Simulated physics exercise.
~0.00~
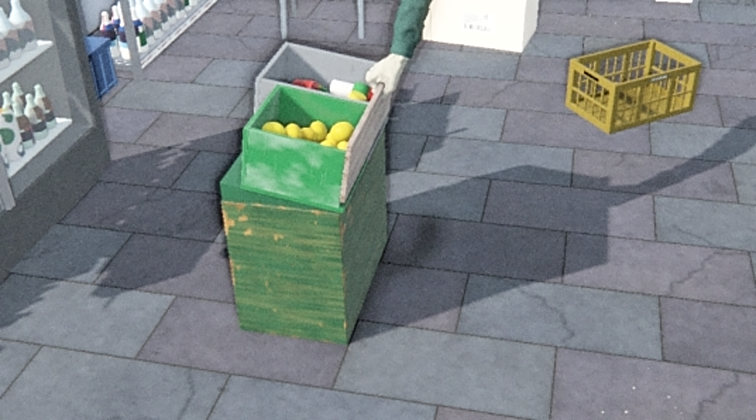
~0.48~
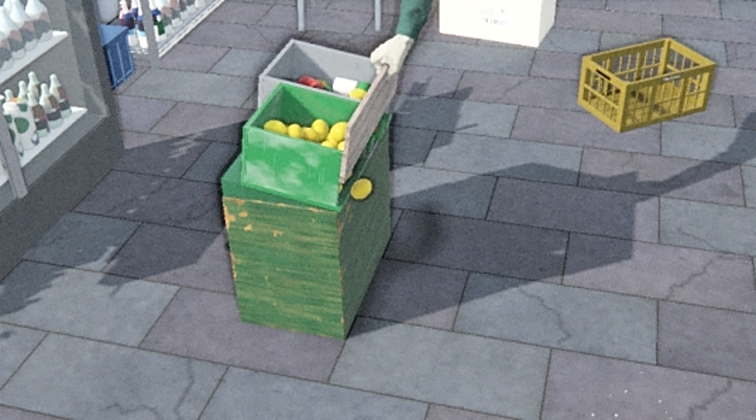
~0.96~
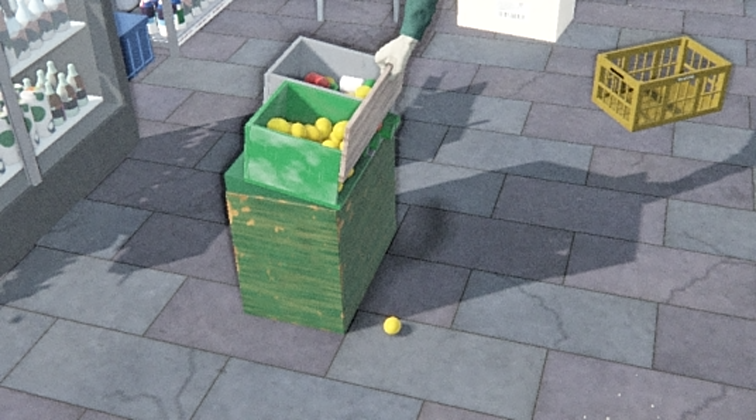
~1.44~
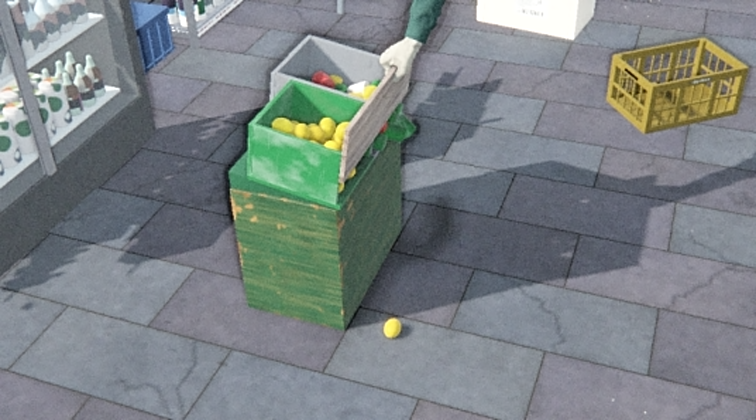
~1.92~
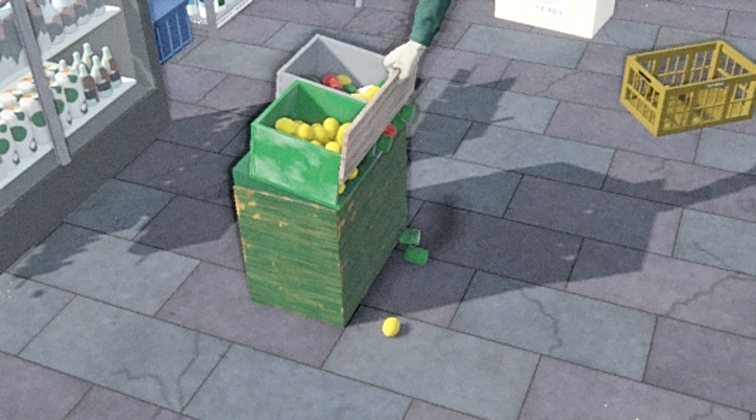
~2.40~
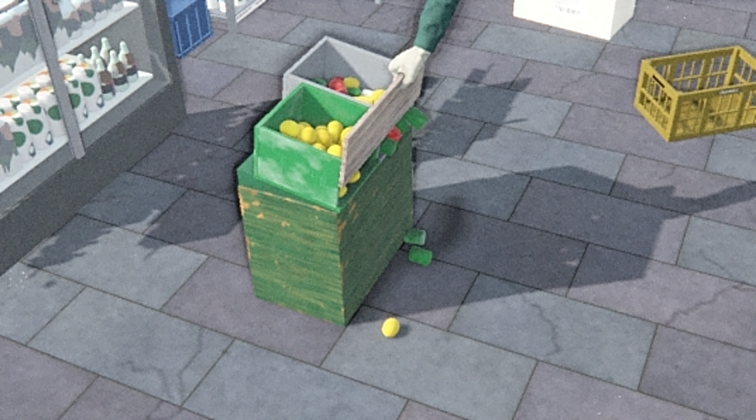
Gate lifting in a gloved hand on a sloping green stand, one lemon dropping to the paving, then a few jars tumbling after.
